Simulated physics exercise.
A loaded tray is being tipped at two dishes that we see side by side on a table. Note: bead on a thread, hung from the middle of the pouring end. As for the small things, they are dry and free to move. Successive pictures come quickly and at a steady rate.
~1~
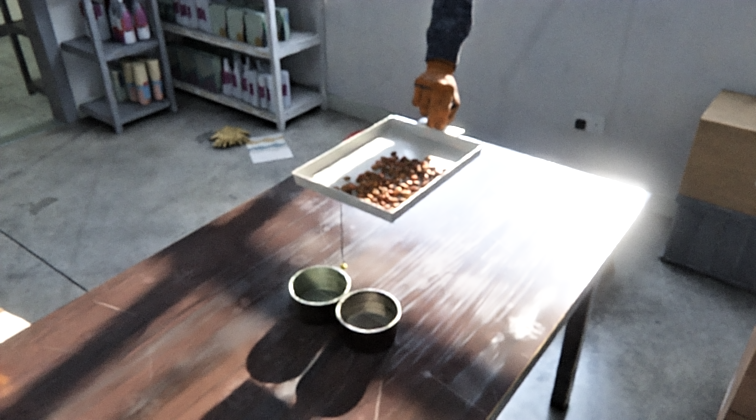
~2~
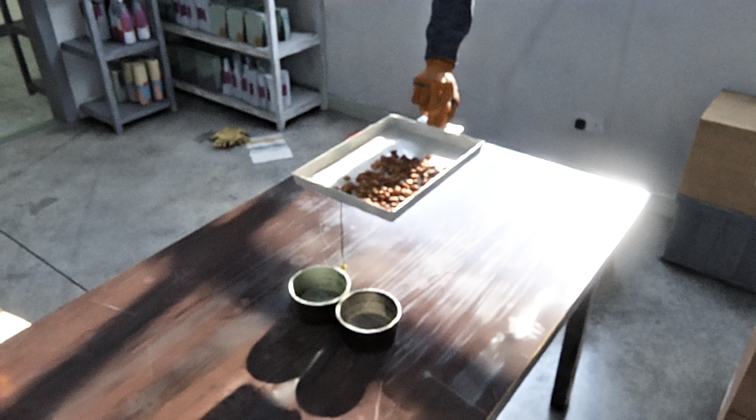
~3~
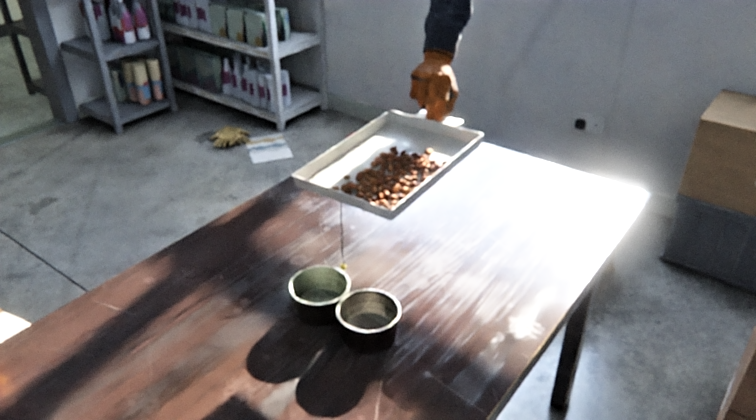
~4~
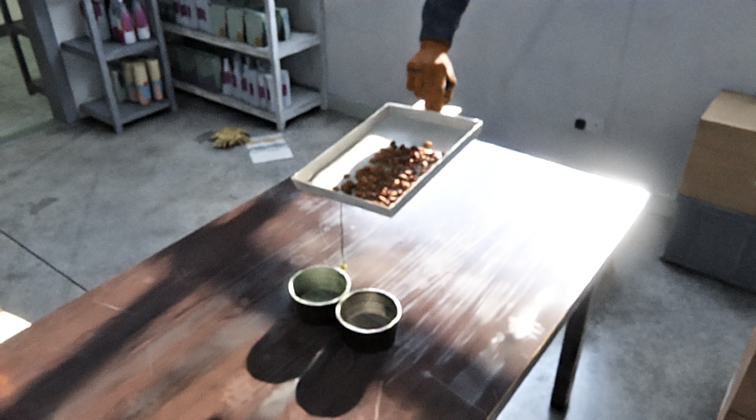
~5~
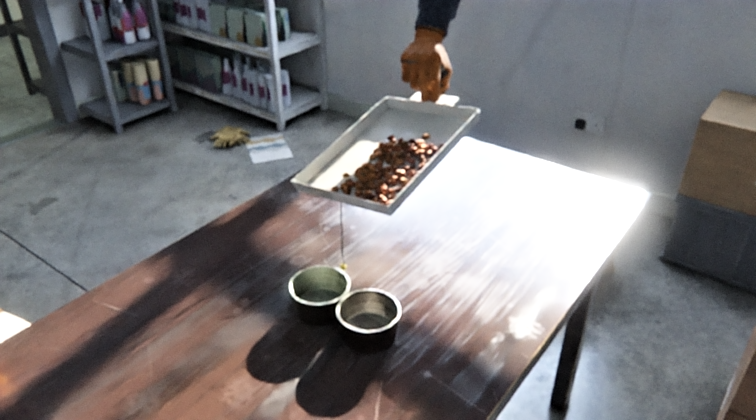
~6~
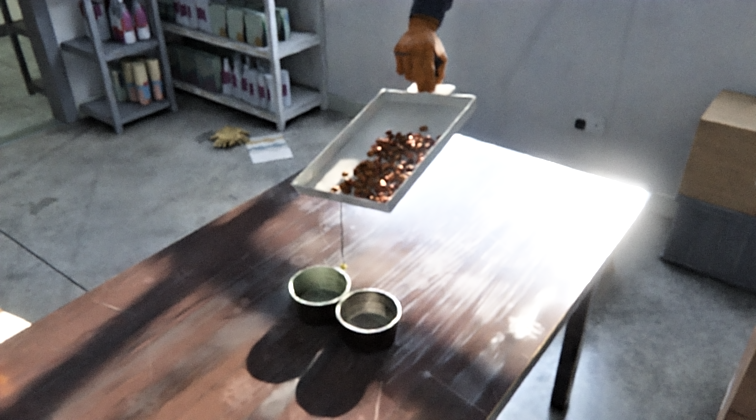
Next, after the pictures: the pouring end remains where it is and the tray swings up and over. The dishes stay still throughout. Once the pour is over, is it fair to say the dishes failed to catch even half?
Yes - compared with the spill, the catch will be smaller.
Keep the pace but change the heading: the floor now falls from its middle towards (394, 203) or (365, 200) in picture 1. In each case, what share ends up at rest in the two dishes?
Roughly 60 per cent, and 90 per cent.
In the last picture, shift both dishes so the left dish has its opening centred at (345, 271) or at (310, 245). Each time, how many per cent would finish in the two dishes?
Close to 0 in a hundred, then close to 60 in a hundred.
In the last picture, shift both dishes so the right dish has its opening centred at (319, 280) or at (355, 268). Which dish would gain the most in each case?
For the first placement, the left-side one; for the second placement, the left-side one.
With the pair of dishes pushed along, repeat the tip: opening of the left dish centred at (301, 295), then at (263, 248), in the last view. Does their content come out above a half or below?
Taking them in turn, it's short of half and then beyond half.
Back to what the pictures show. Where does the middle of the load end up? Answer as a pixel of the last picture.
Close to (299, 281), more or less.
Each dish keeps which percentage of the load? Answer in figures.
Count per hundred - left dish ~ 20, right dish ~ 0.
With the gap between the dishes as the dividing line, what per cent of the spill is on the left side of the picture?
Around 90 %.
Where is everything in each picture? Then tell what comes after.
The first picture shows corners of the pouring end at (296, 172) and (392, 211), level; middle of the load at (390, 181), bits of dog kibble; left dish at (300, 309); right dish at (349, 337); bead on its thread at (343, 267).
The second picture shows corners of the pouring end at (296, 173) and (392, 210), level; middle of the load at (390, 180).
The third picture shows corners of the pouring end at (295, 174) and (391, 208), tipped barely, lowest at the left corner; middle of the load at (389, 177).
The fourth picture shows corners of the pouring end at (295, 177) and (389, 206), tipped a little, lowest at the left corner; middle of the load at (389, 173).
The fifth picture shows corners of the pouring end at (294, 180) and (388, 204), tipped a little, lowest at the left corner; middle of the load at (387, 169).
The sixth picture shows corners of the pouring end at (294, 183) and (385, 202), tipped clearly, lowest at the left corner; middle of the load at (386, 166); left dish at (300, 309); right dish at (349, 337).
Soon, tray tipped steeply; nearly all on the tray; a stray few in the air.
A while on, tray tipped past a quarter turn; about a third on the tray; a small part in the left dish; about half outside both; about a quarter in the air.
Towards the end, tray tipped past a quarter turn; a small part in the left dish; most outside both.
Finally, tray tipped past a quarter turn; none in the right dish; about a quarter in the left dish; most outside both.
